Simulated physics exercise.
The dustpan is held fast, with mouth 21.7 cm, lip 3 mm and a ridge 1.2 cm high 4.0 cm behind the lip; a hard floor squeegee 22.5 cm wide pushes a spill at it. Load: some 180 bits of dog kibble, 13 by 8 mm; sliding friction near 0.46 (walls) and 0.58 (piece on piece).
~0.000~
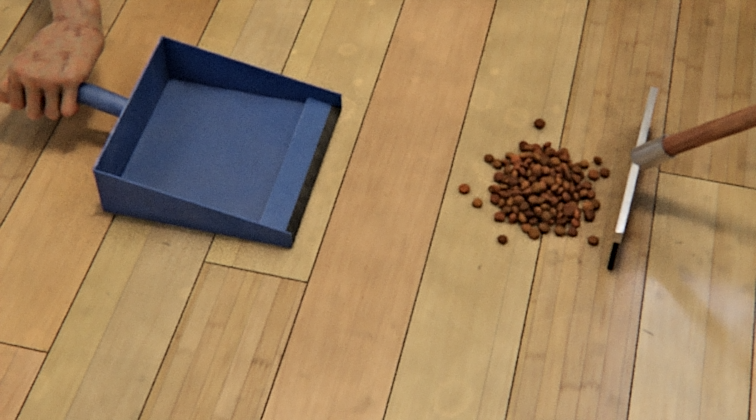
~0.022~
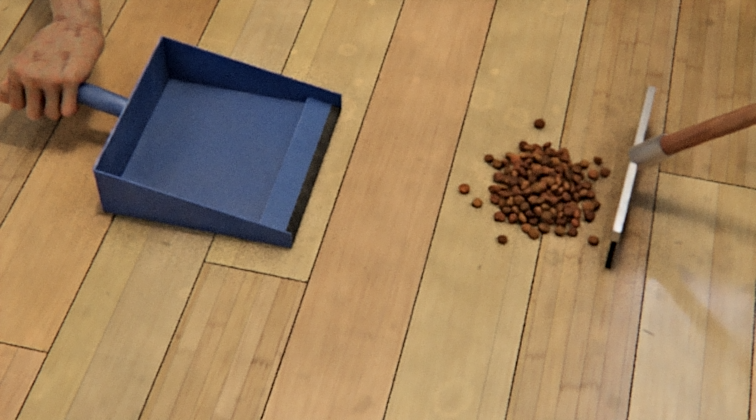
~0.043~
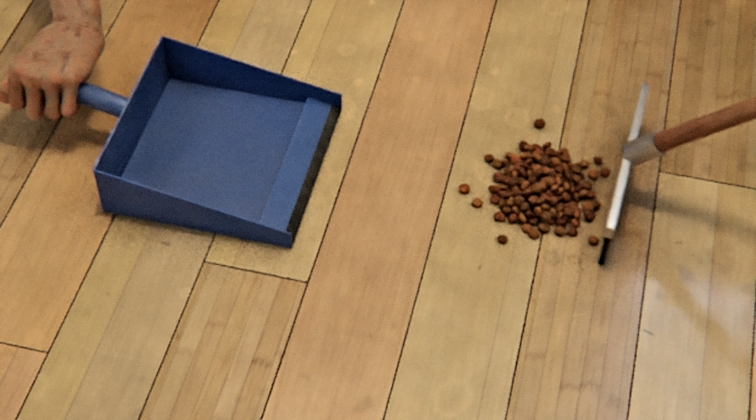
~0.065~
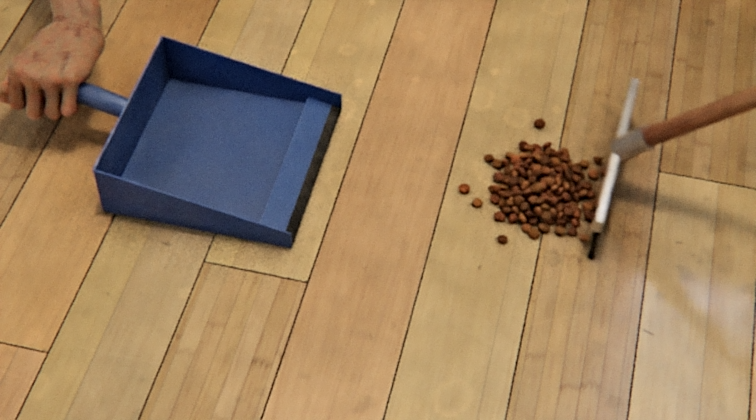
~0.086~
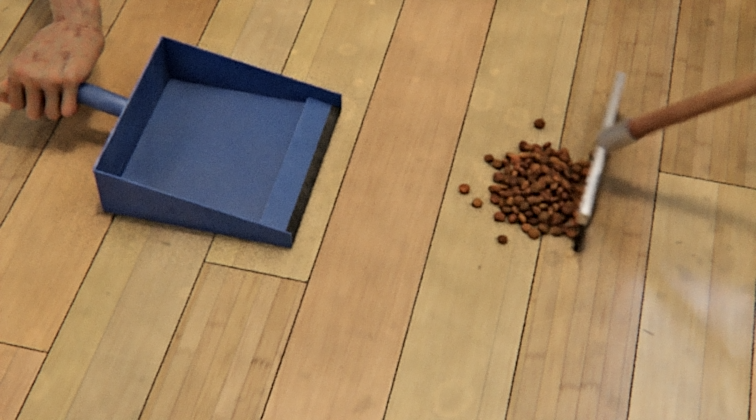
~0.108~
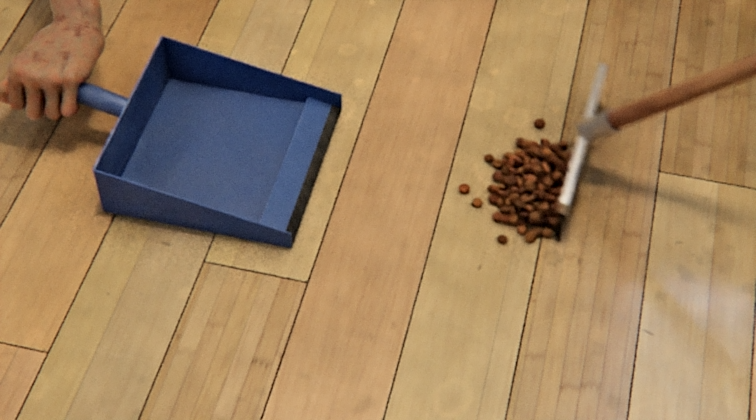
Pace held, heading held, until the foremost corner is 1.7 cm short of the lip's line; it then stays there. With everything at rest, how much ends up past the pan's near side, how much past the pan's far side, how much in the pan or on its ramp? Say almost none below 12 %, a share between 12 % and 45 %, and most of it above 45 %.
My prediction: Near side: Small; far side: Large; pan: Moderate.
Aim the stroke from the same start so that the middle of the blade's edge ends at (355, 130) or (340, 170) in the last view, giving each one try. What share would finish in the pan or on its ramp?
The two tries give roughly 50 and 55 %.
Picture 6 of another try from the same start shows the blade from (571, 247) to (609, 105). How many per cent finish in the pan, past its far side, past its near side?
Split: Pan = 25, far = 10, near = 15.
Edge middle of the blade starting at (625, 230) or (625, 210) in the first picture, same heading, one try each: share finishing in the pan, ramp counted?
The two tries give about 30 % and about 20 %.
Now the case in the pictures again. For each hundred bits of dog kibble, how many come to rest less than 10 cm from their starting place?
About 0 %.
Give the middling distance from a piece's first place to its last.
I'd put it near 34 cm.
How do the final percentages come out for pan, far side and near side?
Near: 0; far: 50; pan: 15 (percent).
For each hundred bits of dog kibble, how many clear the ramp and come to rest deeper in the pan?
Some 10 per cent.
After 0.24 s, middle of the blade 15 cm from the lip; 0 % over the lip, far side 25 %, near side 0 %.
After 0.33 s, middle of the blade 6 cm from the lip; 0 % over the lip, far side 45 %, near side 0 %.
Then, at 0.56 s, middle of the blade 2 cm from the lip; 20 % over the lip, far side 50 %, near side 0 %.
By 1.3 s all is still; near side 0 %, far side 50 %, pan 15 %, in front of the lip or behind the blade 30 %.
